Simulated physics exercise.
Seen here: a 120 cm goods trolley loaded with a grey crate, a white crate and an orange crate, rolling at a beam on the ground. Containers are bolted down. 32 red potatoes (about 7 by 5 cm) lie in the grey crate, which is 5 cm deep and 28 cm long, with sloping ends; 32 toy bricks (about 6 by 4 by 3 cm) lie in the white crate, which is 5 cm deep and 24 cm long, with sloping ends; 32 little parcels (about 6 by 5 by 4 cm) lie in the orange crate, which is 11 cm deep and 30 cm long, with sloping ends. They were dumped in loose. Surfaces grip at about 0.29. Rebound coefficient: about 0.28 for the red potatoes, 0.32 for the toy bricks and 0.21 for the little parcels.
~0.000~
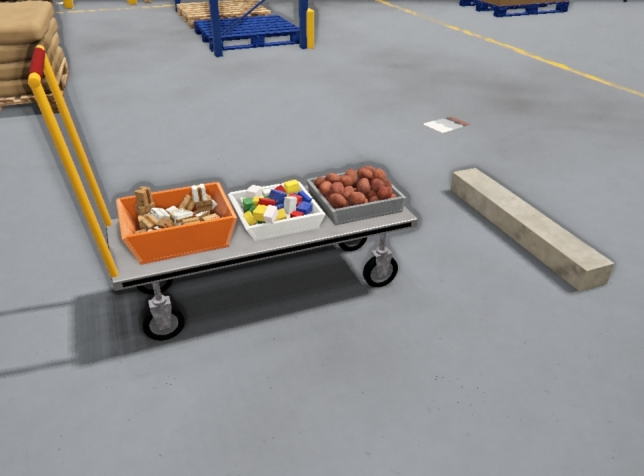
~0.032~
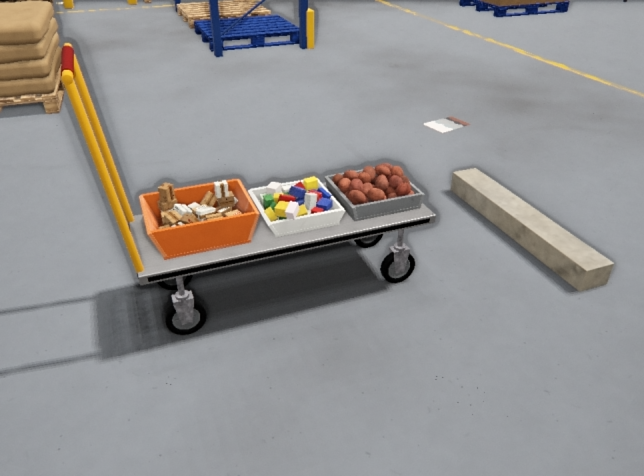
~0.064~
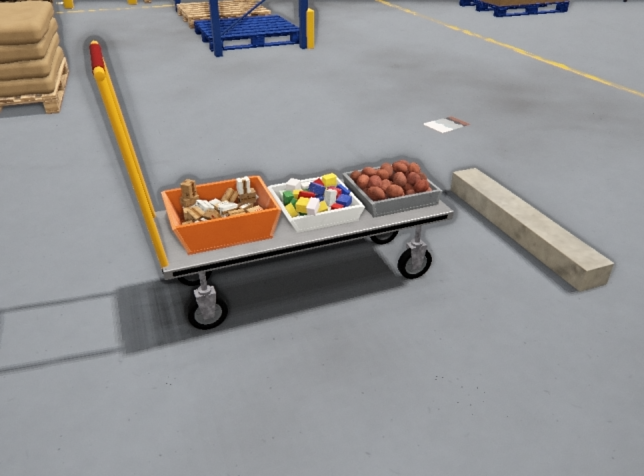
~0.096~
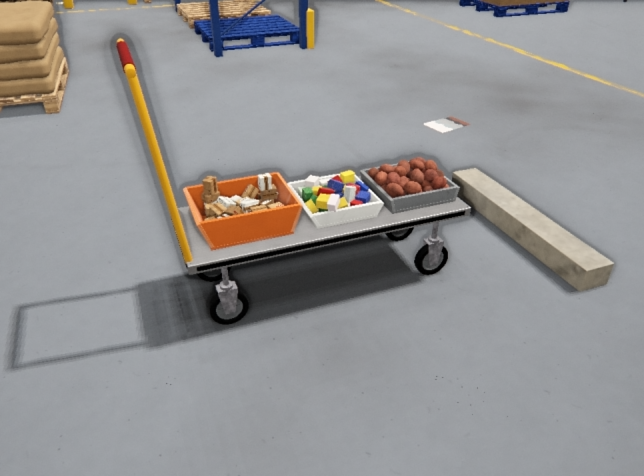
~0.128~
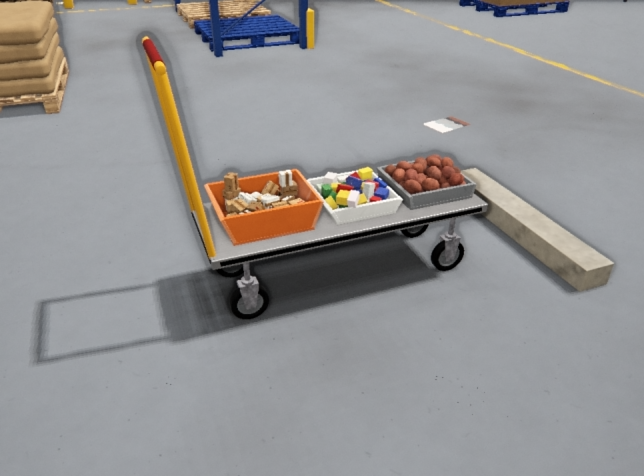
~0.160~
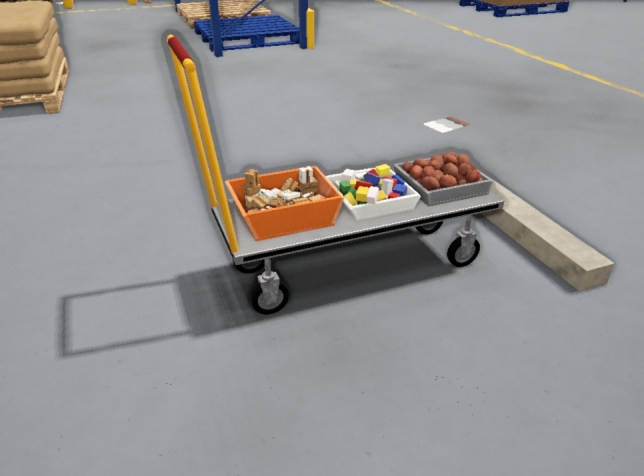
At the start, a trolley with a yellow handle stands left of a beam on the grey floor, carrying an orange, a white and a grey crate of loose items. It then rolls steadily rightward, narrowing the gap to the beam, while the crates and their contents ride along without visibly shifting.
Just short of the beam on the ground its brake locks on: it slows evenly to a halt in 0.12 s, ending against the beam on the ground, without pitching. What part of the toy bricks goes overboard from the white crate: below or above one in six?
The white crate loses more than one in six of its toy bricks.
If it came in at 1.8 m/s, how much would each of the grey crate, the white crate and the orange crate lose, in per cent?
In that case grey crate 10, white crate 10, orange crate 0 per cent.
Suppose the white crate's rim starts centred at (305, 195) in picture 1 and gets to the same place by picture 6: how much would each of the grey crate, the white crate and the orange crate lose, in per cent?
Then grey crate 10, white crate 10, orange crate 0 per cent.
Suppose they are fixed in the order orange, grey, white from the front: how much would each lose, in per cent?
Then grey crate 20, white crate 20, orange crate 10 per cent.
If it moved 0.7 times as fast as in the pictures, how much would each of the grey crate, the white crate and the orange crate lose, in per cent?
In that case grey crate 10, white crate 10, orange crate 0 per cent.
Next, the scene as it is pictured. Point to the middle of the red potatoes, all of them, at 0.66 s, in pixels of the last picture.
At about (514, 166).
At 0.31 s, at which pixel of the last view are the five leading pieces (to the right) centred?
Near (522, 155).
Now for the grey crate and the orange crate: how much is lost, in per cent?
Lost: Grey crate 30, orange crate 10 per cent.
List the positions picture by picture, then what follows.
In the first picture (each is followed by its nearest rim corner in this view), white crate, (249, 227); grey crate, (335, 210); 72 cm short of the stop; none out.
In the second picture, white crate, (271, 223); grey crate, (355, 206); 63 cm short of the stop.
In the third picture, white crate, (292, 219); grey crate, (374, 203); 55 cm short of the stop.
In the fourth picture, white crate, (313, 215); grey crate, (393, 199); 46 cm short of the stop.
In the fifth picture, white crate, (333, 211); grey crate, (412, 195); 38 cm short of the stop.
In the sixth picture, white crate, (353, 207); grey crate, (430, 192); 29 cm short of the stop; none out.
After 0.21 s, it begins to slow.
After 0.31 s, grey crate 31 in, 1 out, white crate 32 in, 0 out and orange crate 31 in, 1 out.
After 0.43 s, grey crate 28 in, 4 out, white crate 24 in, 8 out and orange crate 31 in, 1 out.
After 0.66 s, grey crate 23 in, 9 out, white crate 23 in, 9 out and orange crate 28 in, 4 out.
When it is over (at 1.16 s), grey crate 23 in, 9 out, white crate 23 in, 9 out and orange crate 28 in, 4 out. Asked share, 9 of 32, 28 per cent.
